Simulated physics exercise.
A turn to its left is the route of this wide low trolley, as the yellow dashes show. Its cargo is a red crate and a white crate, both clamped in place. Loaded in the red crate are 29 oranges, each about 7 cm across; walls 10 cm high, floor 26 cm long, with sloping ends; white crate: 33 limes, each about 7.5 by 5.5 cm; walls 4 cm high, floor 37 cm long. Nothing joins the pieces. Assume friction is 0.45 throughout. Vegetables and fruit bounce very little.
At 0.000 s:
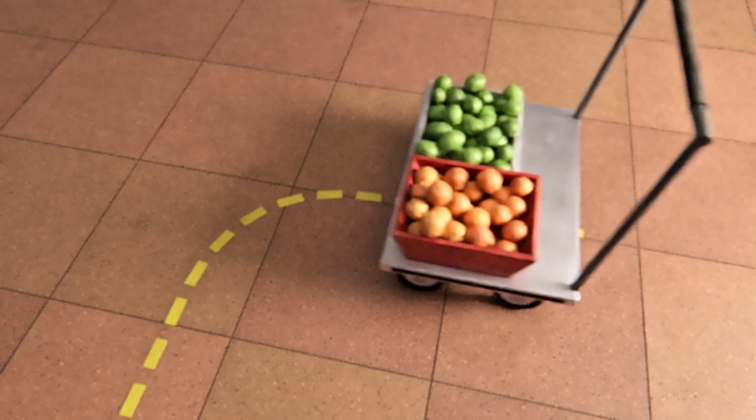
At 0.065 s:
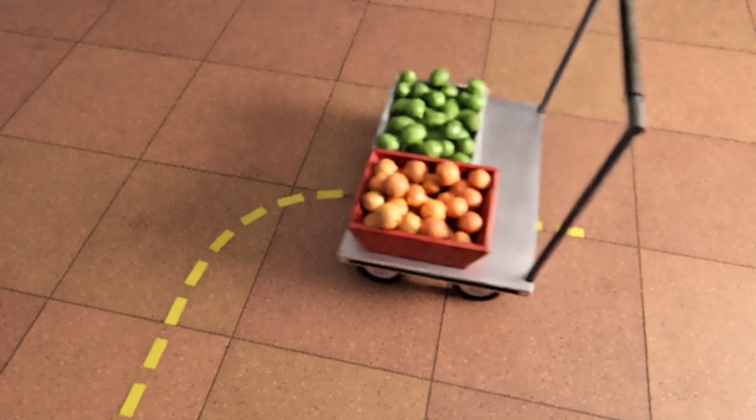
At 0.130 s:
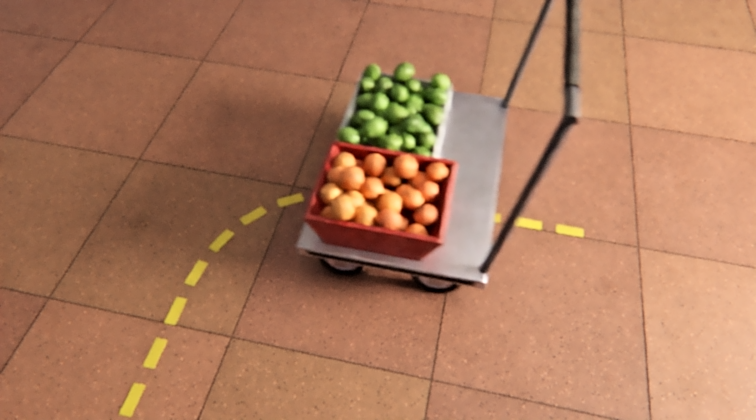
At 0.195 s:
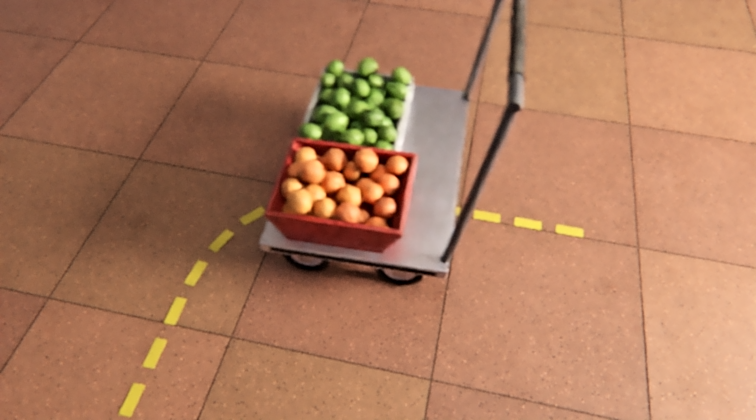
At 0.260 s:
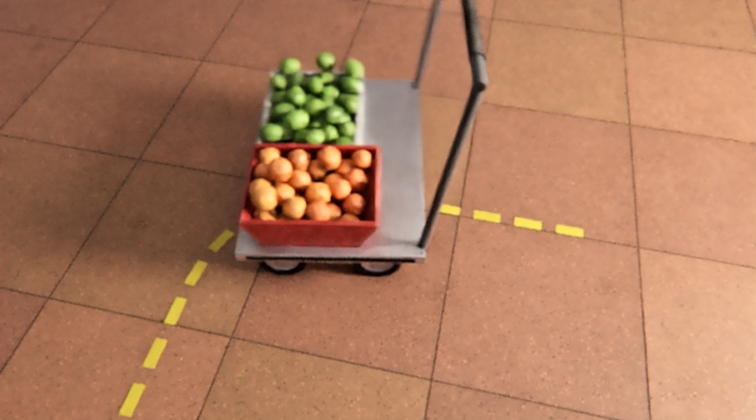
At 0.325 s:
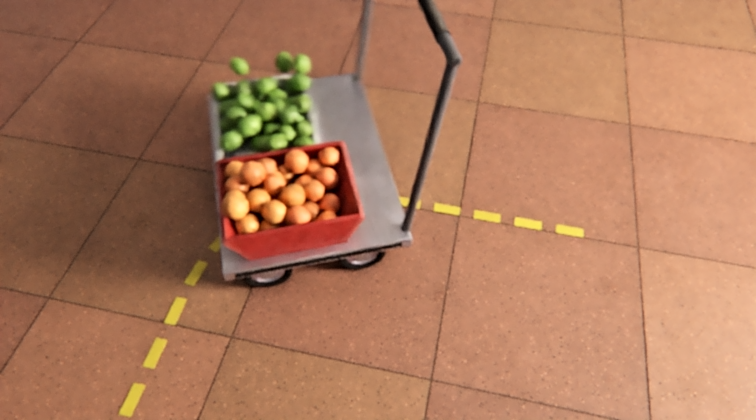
On a tiled floor, a trolley carrying a red crate of oranges and a white crate of limes rolled left along yellow dashes, then curved toward the viewer as limes slipped over the white crate's far end.
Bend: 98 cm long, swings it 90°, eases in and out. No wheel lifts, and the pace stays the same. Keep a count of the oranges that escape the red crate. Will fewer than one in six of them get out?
Yes, fewer than one in six get out.
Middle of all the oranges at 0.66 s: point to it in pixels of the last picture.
Pixel (200, 312), give or take.
After 0.40 s, the red crate has all 29 and the white crate is down by 4 of 33.
After 0.50 s, the red crate is down by 1 of 29 and the white crate is down by 7 of 33.
After 0.66 s, the red crate is down by 2 of 29 and the white crate is down by 12 of 33.
When it is over (at 1.11 s), the red crate is down by 2 of 29 and the white crate is down by 13 of 33. Asked share, 2 of 29, 7 per cent.
